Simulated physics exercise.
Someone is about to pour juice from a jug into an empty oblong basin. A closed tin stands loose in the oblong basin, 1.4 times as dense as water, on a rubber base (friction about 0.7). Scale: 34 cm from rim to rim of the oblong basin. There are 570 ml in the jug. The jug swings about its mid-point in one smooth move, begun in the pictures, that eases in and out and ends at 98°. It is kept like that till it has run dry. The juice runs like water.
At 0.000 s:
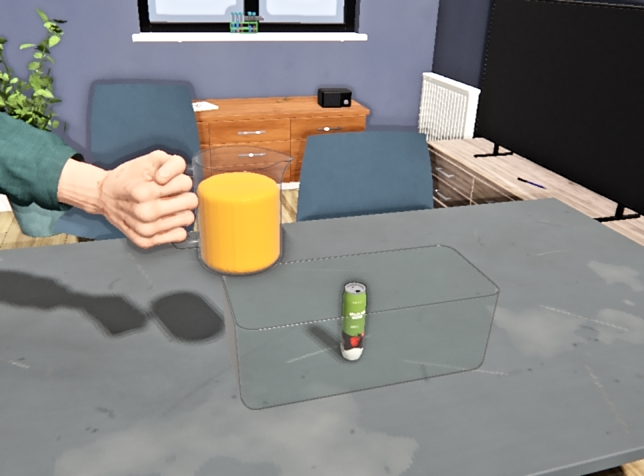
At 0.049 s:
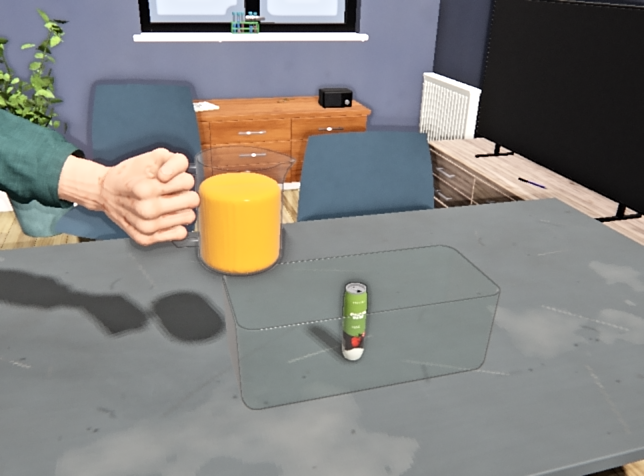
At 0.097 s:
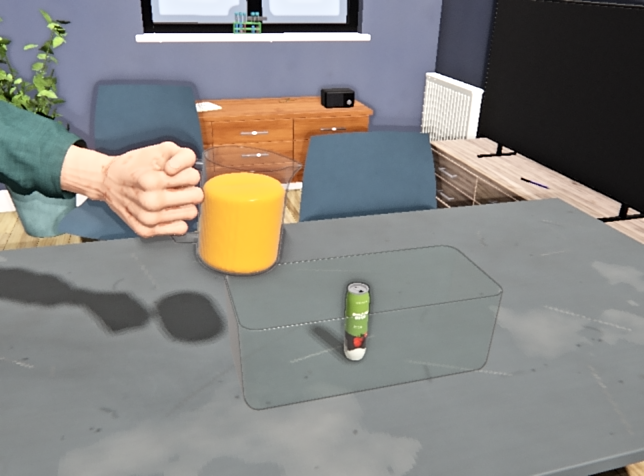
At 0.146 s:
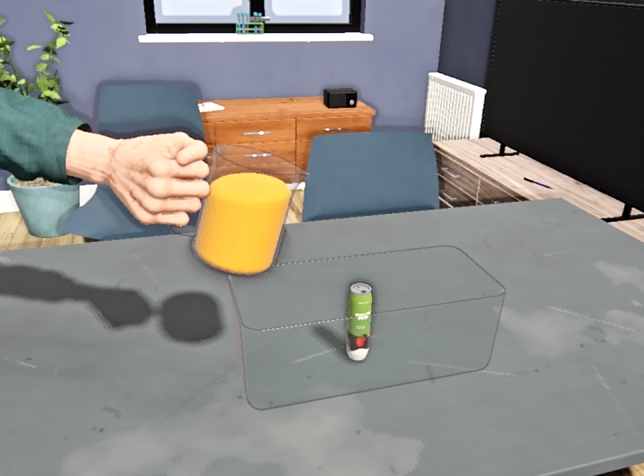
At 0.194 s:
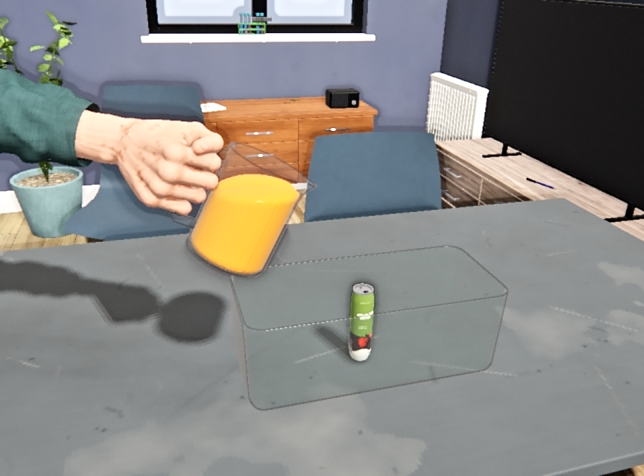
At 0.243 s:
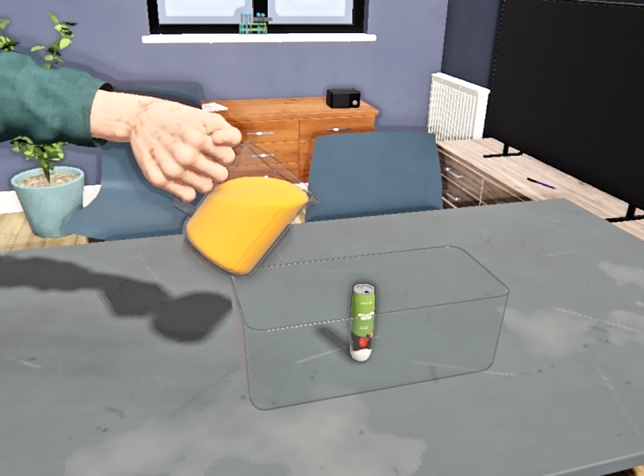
A hand tilting a clear jug of orange juice rightward above a dark table, beside a transparent basin holding a green can.
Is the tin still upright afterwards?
It goes over.
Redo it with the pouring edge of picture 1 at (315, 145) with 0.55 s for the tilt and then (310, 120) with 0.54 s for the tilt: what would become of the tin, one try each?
First it remains upright; then it remains upright.
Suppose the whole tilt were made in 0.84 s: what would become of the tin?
The tin topples.
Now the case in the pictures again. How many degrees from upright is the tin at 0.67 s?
About 0°.
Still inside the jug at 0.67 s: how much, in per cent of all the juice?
Near 28 in a hundred.
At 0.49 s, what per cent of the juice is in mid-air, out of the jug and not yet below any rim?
Near 20 in a hundred.
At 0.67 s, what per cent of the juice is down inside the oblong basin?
Near 56 in a hundred.
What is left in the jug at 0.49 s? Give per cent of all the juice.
Near 68 in a hundred.
By 0.49 s the tilt is 94° and 68 per cent is still to pour; the tin stands where it began.
By 0.67 s the tilt is 98° and 27 per cent is still to pour; the tin stands 2 cm from where it began.
By 0.86 s the tilt is 98° and 10 per cent is still to pour; the tin leans 19°.
By 1.06 s the tilt is 98° and 3 per cent is still to pour; the tin lies on its side.
At rest the tin lies on its side.
